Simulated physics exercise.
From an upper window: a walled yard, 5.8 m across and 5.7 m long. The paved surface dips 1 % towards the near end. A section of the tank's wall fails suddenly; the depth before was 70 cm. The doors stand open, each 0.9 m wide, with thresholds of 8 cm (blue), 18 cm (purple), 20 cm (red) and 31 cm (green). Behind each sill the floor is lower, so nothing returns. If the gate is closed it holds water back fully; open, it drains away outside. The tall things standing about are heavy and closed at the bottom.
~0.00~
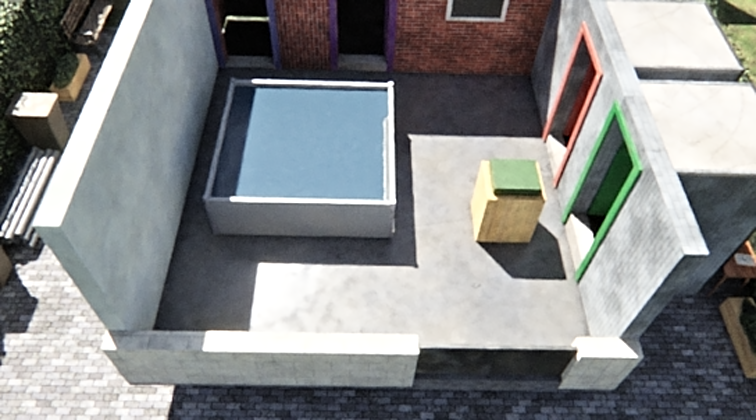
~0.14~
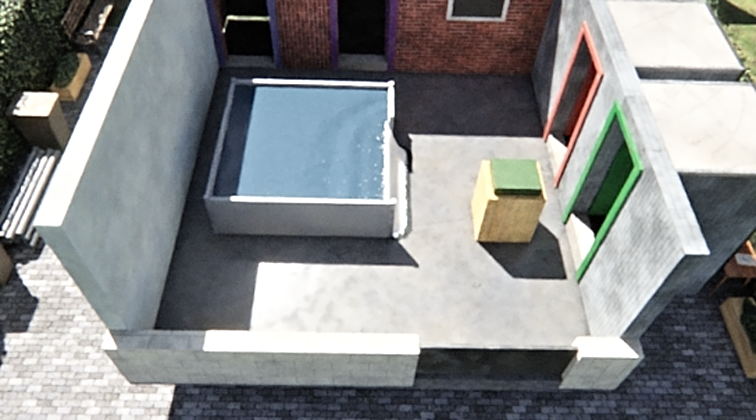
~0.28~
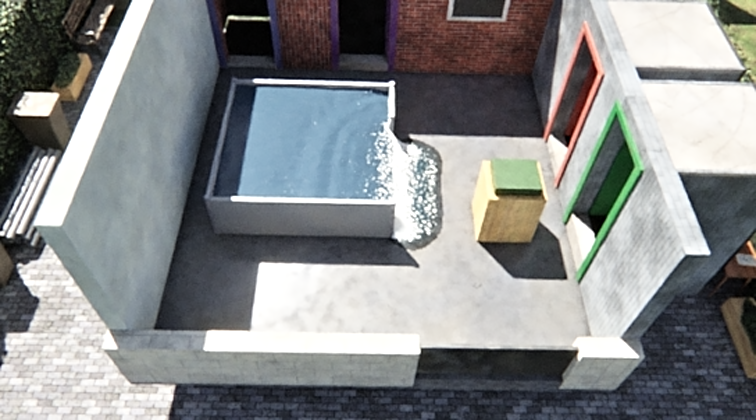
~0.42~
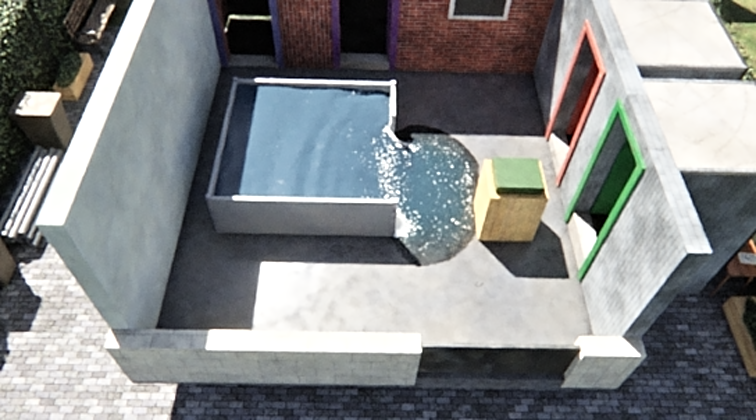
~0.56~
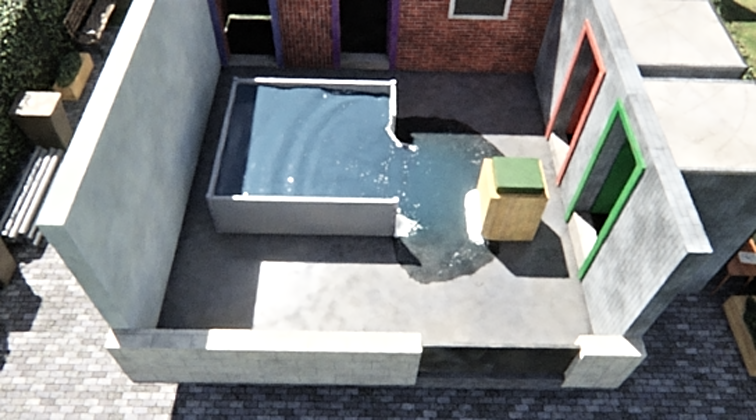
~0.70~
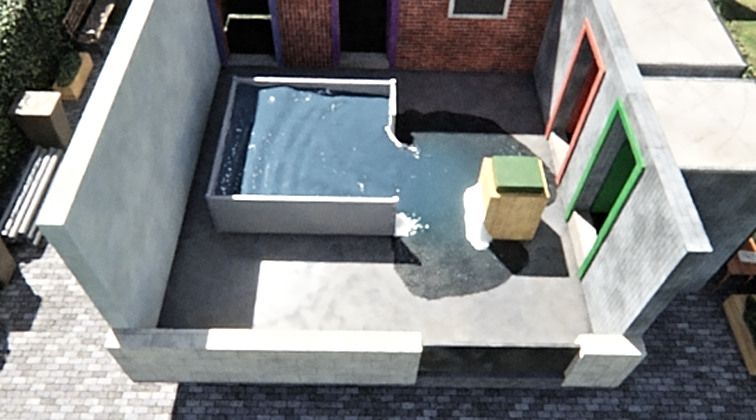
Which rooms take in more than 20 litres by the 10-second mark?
Within that time: At the blue door it passes the limit; at the purple door it stays under the limit; at the red door it exceeds the limit; at the green door it does not reach the limit.
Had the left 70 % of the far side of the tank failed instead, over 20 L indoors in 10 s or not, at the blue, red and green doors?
Against that limit: Blue above, red below, green not over.
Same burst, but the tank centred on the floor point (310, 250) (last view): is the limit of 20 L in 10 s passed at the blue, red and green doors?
Against that limit: Blue above, red not over, green over.
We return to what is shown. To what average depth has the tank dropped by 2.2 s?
Roughly 36 cm on average.
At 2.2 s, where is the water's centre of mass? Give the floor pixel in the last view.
Around (401, 188).
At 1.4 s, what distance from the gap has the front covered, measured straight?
About 3.6 m.
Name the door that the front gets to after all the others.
Last comes the blue one.
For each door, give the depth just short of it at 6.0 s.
In cm: Blue 16, purple 5, red 19, green 19.
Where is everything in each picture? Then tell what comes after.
The first picture shows the tank at (307, 140) is whole and still, 70 cm deep.
In the second picture, water pours out at (389, 178) and has run 0.9 m, to (401, 149); typically 9 cm deep outside, 70 cm at the tank's back.
In the third picture, the front is at (423, 147), 1.1 m from the gap at (389, 181); 1.3 m2 of floor is under water; 70 cm left at the back of the tank.
In the fourth picture, the front is at (464, 152), 1.5 m from the gap at (391, 181); 2.8 m2 of floor is under water; 70 cm left at the back of the tank.
In the fifth picture, water pours out at (391, 181) and has run 2.0 m, to a hidden place; typically 8 cm deep outside, 70 cm at the tank's back.
In the sixth picture, water pours out at (391, 180) and has run 2.6 m, to a hidden place; typically 7 cm deep outside, 67 cm at the tank's back.
After 1.4 s water covers 40 % of the floor and is deepest (53 cm) near (471, 214); blue door not reached, purple door not reached, red door 38 cm at the sill, 25 L in, green door 7 cm at the sill, 0 L in.
After 2.2 s water covers 45 % of the floor and is deepest (48 cm) near (599, 361); blue door not reached, purple door not reached, red door 39 cm at the sill, 110 L in, green door 9 cm at the sill, 0 L in.
After 3.5 s water covers 70 % of the floor and is deepest (36 cm) near (534, 82); blue door not reached, purple door 5 cm at the sill, 0 L in, red door 27 cm at the sill, 198 L in, green door 23 cm at the sill, 0 L in.
After 6.0 s water covers 100 % of the floor and is deepest (27 cm) near (151, 355); blue door 16 cm at the sill, 13 L in, purple door 5 cm at the sill, 0 L in, red door 19 cm at the sill, 213 L in, green door 19 cm at the sill, 0 L in.
After 10.0 s water covers 100 % of the floor and is deepest (22 cm) near (151, 355); blue door 18 cm at the sill, 129 L in, purple door 11 cm at the sill, 0 L in, red door 10 cm at the sill, 213 L in, green door 11 cm at the sill, 0 L in.
